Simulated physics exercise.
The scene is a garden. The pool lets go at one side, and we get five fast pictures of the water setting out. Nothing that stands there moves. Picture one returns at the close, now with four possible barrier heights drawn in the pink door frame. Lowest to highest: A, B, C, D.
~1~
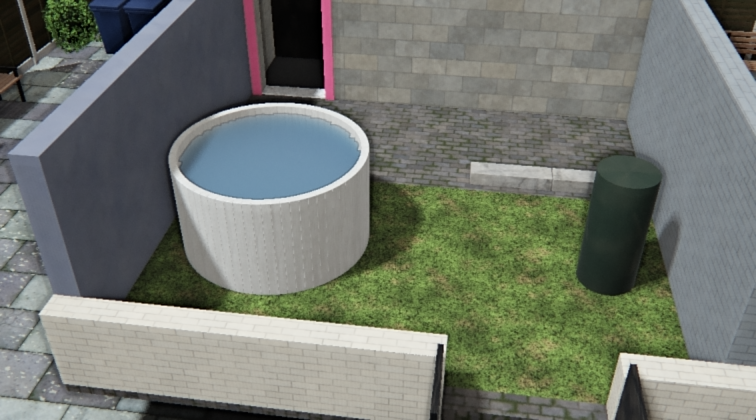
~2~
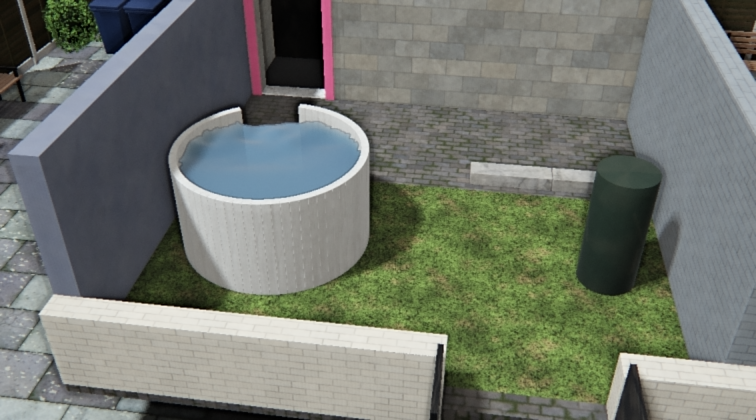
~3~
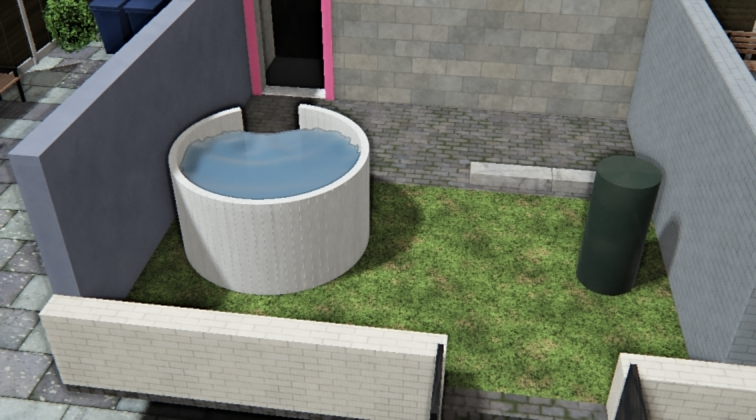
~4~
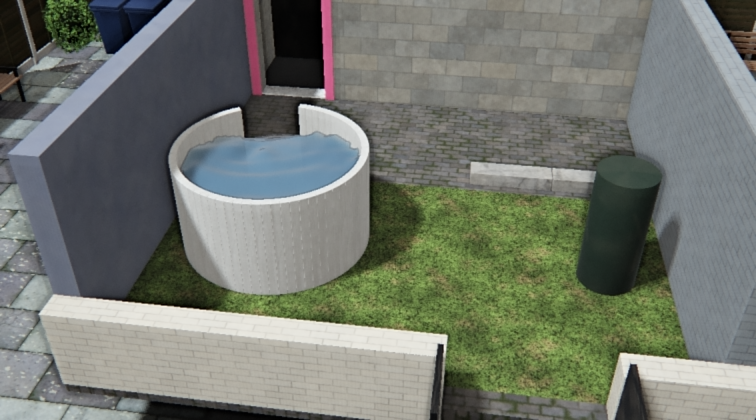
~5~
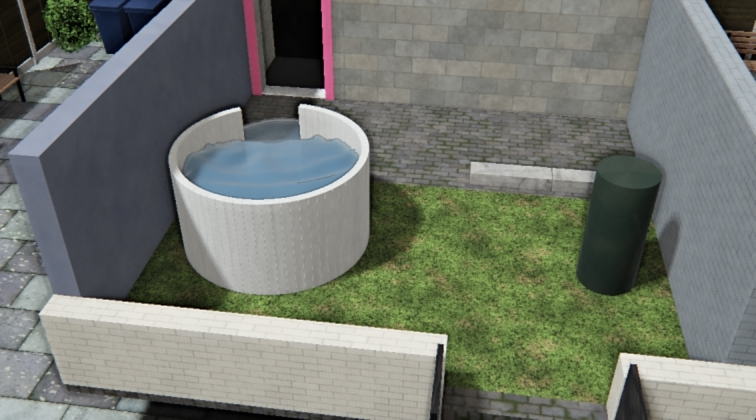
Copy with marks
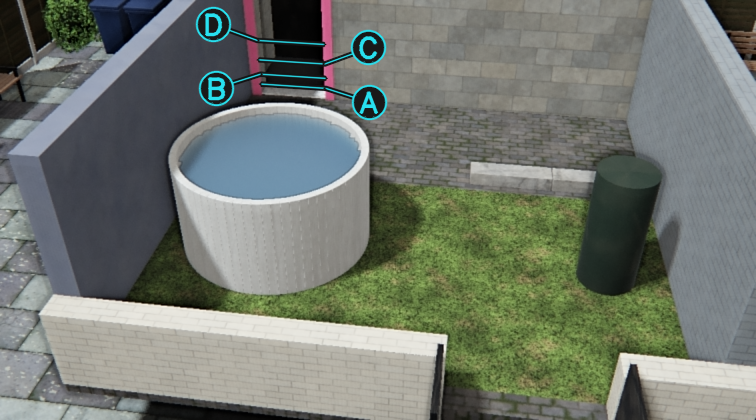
A walled garden with a grass lawn and grey paving is seen from above by a still camera. A round, whitish pool full of blue water stands at the left beside a grey wall, with a pink-framed doorway behind it, a dark green cylinder at the right and pale low walls in front. A gap opens in the pool's back rim, and the rippling water sinks lower inside.
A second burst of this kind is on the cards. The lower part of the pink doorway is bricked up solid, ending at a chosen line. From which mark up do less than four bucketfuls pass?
The limit is C.
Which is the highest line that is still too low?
That is line B.
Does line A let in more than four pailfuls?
Yes, that goes wrong.
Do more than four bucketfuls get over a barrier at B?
Yes.
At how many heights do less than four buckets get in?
Two of them.
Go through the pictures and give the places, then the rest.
Water in the pool at rest, its middle at (271, 155); foot of the pink doorway at (294, 96); open gate at (534, 339).
Water covers 1 % of the ground, its front hidden from here.
Water covers 3 % of the ground, its front hidden from here.
Water covers 6 % of the ground, its front hidden from here.
Water covers 11 % of the ground, its front hidden from here.
On the marked copy, A at (293, 86); B at (292, 76); C at (291, 61); D at (290, 42); from the bottom up A, B, C, D.
With A, dozens of bucketfuls pour in.
With B, about 13 bucketfuls get in.
With C, a bucket or two gets in.
With D, nothing gets over.
